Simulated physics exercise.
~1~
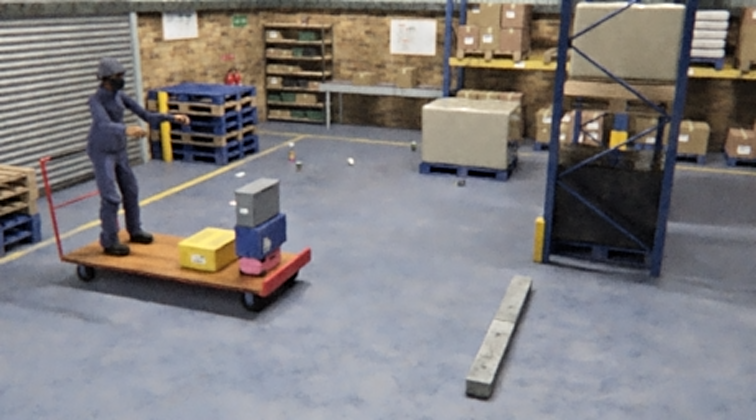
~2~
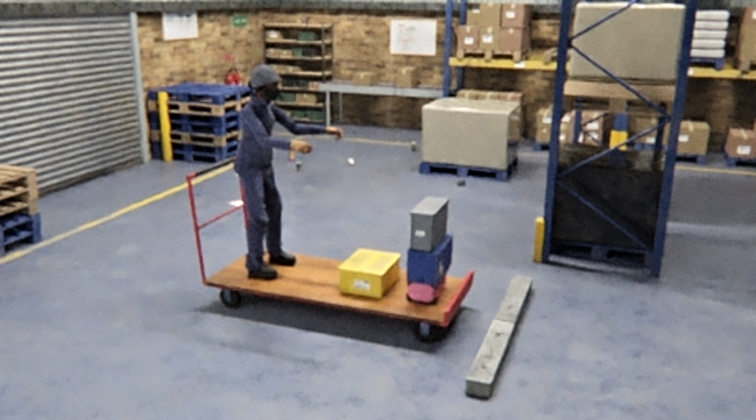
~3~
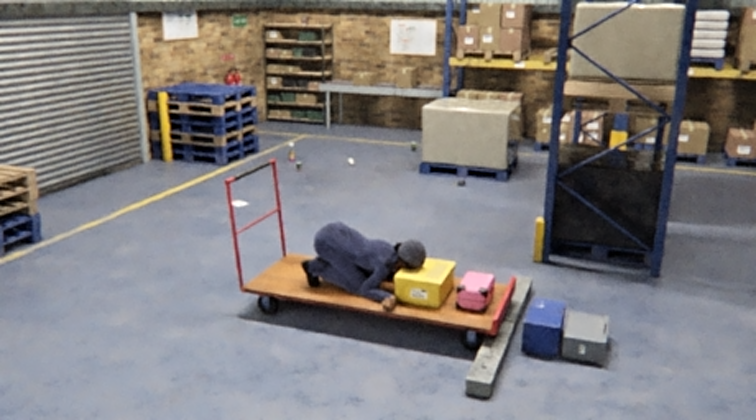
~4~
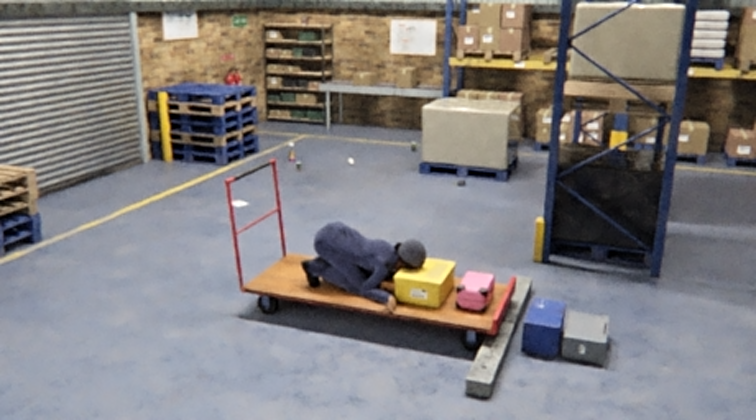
Warehouse floor, a cart rolling right into a kerb, its standing rider collapsing onto the deck, blue and grey boxes landing beyond.
